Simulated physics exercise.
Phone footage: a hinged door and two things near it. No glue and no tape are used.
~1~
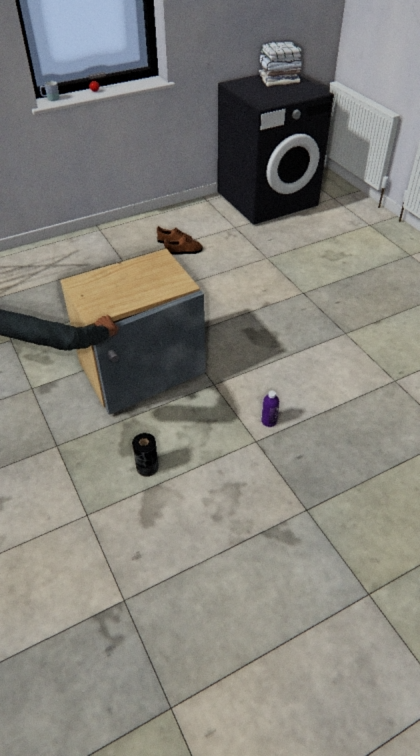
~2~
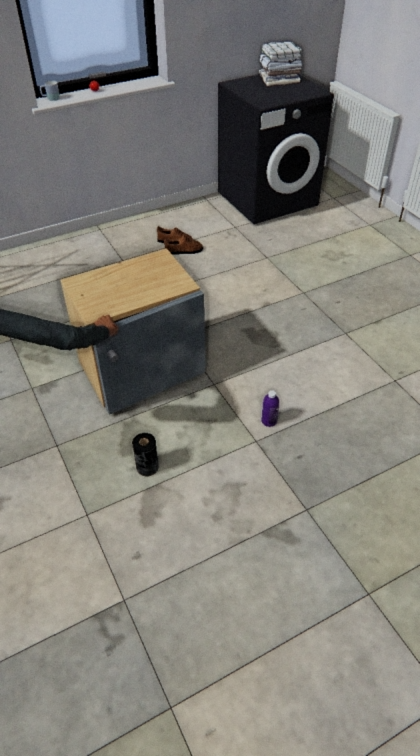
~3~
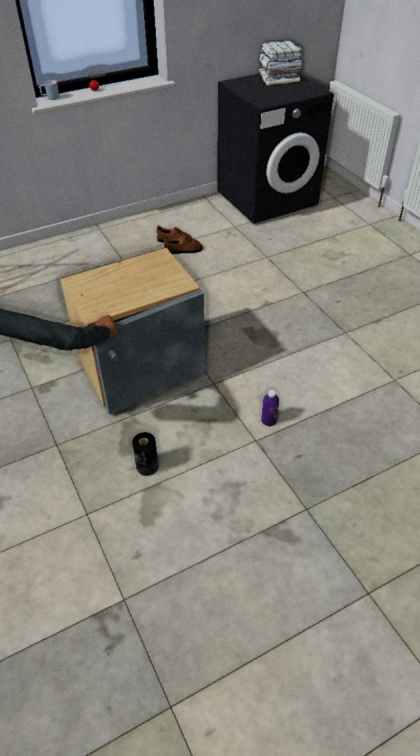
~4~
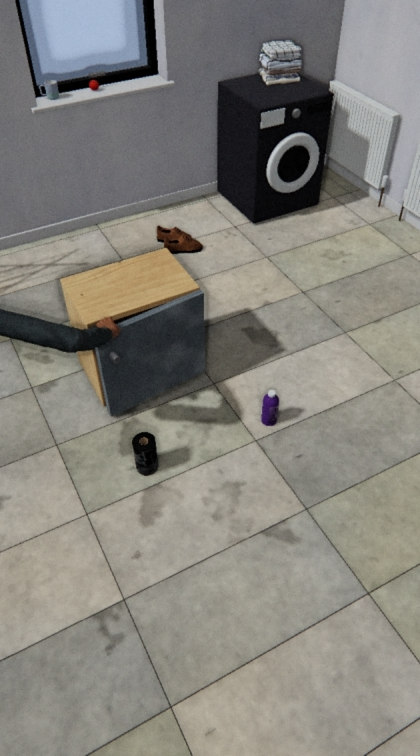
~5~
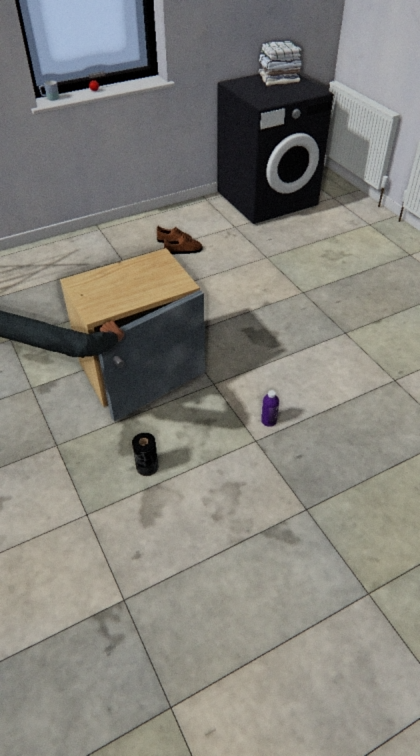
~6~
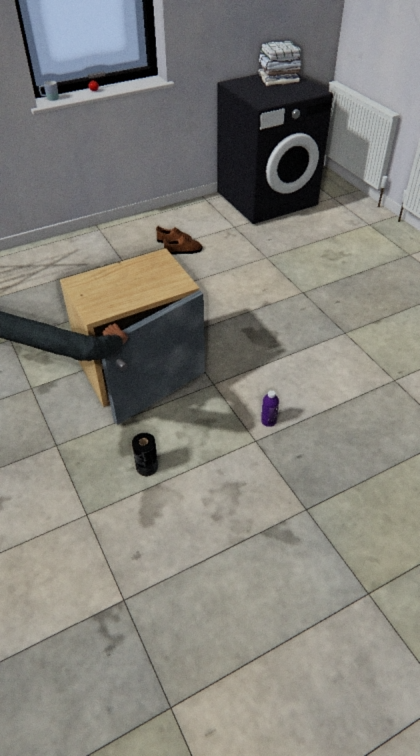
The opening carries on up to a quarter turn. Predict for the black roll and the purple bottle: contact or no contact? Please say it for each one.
In order: Black roll: Not hit. Purple bottle: Not hit.
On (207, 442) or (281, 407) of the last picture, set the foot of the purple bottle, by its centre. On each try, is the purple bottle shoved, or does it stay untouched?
In order: The first time it is hit, the second time it avoids contact.
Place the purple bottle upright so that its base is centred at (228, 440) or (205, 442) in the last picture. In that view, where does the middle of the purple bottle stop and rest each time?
Final rest: (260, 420), then (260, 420).
Then, 0.68 s on from there, door 37° open; black roll at rest near (145, 455); purple bottle at rest near (270, 407).
Then, 1.52 s on from there, door 68° open; black roll at rest near (145, 455); purple bottle at rest near (270, 407).
Then, 2.20 s on from there, door 90° open; black roll at rest near (145, 455); purple bottle at rest near (270, 407).
In the end, the black roll remains where it is, near (145, 455); the purple bottle remains where it is, near (270, 407).
